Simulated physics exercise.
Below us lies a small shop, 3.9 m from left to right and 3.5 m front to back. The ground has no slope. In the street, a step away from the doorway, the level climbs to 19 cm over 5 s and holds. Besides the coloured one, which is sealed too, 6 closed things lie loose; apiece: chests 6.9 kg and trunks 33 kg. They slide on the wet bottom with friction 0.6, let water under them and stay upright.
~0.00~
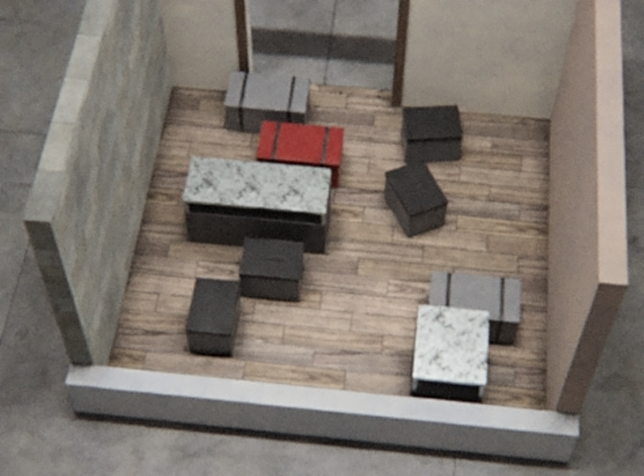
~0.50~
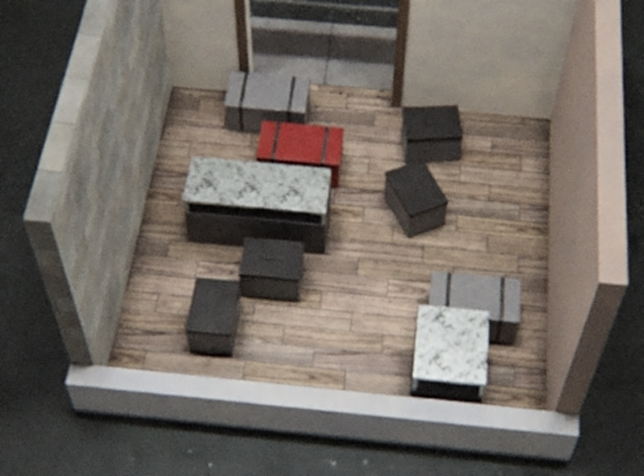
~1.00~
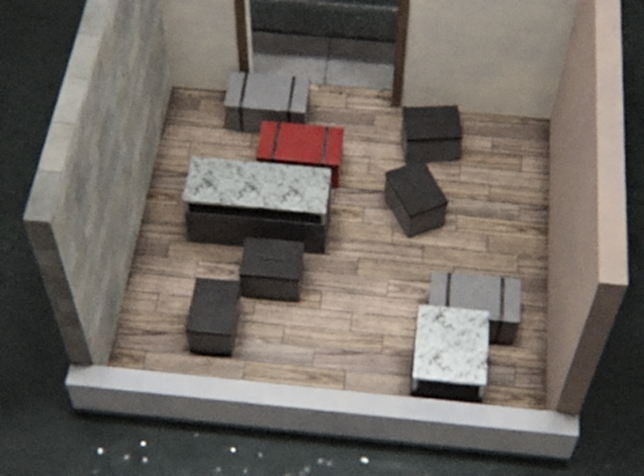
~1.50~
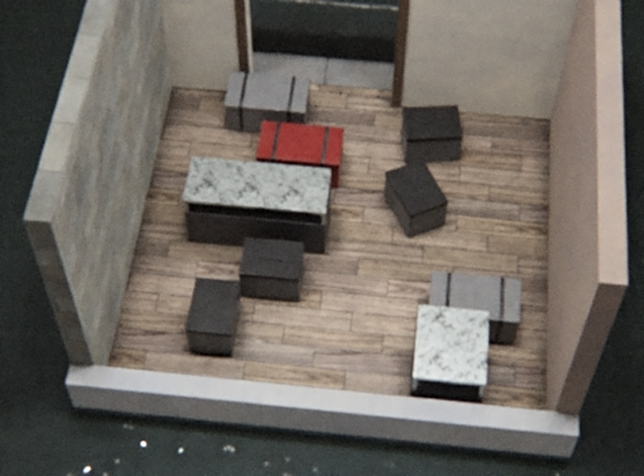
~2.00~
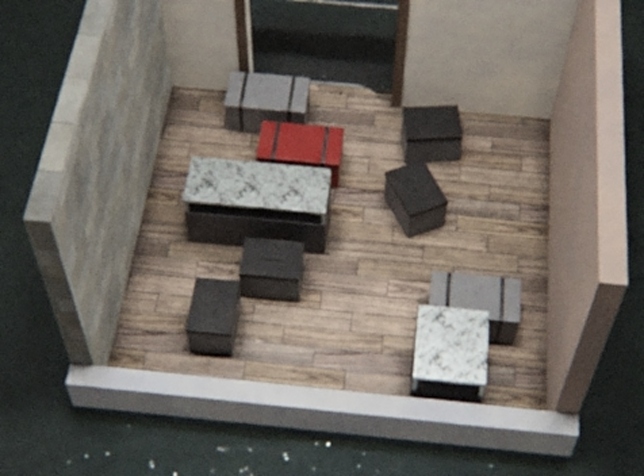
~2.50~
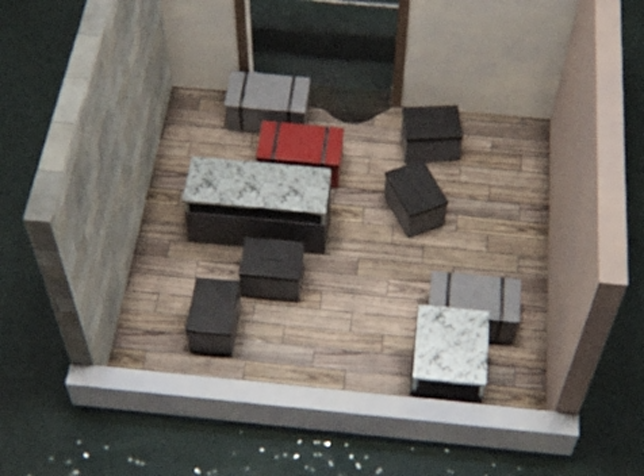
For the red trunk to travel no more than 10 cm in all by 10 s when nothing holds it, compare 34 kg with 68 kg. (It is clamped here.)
I expect that only the larger load is enough.
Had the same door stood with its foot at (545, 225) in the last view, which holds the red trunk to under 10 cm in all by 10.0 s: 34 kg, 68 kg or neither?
In that case only the higher weight holds it.
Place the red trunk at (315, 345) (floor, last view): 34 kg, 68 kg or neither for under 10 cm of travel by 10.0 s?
The smaller is enough.
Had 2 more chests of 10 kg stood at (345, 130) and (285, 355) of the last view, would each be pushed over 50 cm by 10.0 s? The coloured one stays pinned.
In that order: Over, short of it.
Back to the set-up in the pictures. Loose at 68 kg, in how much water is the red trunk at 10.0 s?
About 10 cm.
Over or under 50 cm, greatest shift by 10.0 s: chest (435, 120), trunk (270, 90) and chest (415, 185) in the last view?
In that order: Past it, past it, over.
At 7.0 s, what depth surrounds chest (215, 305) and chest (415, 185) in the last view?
Roughly 0 and 6 cm.
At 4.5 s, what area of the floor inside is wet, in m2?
About 2.5 m2.
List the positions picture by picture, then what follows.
In the first frame, the red trunk at (300, 142), on the bottom; 0.0 m2 under water; 0 of 7 have shifted.
In the second frame, the red trunk at (300, 142) rests on the ground; 0.0 m2 under water; 0 of 7 have shifted.
In the third frame, the red trunk at (300, 142), on the bottom; 0.0 m2 under water; 0 of 7 have shifted.
In the fourth frame, the red trunk at (300, 142), on the bottom; water covers 0.0 m2; 0 of 7 have shifted.
In the fifth frame, the red trunk at (300, 142) rests on the ground; water covers 0.0 m2; 0 of 7 have shifted.
In the sixth frame, the red trunk at (300, 142), on the bottom; 0.2 m2 under water; 0 of 7 have shifted.
After 3.5 s the red trunk would be 0 cm from its start with 34 kg and 0 cm from its start with 68 kg; 2 cm of water round it then.
After 4.5 s the red trunk would be 0 cm from its start with 34 kg and 0 cm from its start with 68 kg; 6 cm of water round it then.
After 7.0 s the red trunk would be 24 cm from its start with 34 kg and 0 cm from its start with 68 kg; 6 cm of water round it then.
After 10.0 s the red trunk would be 28 cm from its start with 34 kg and 0 cm from its start with 68 kg; 10 cm of water round it then.
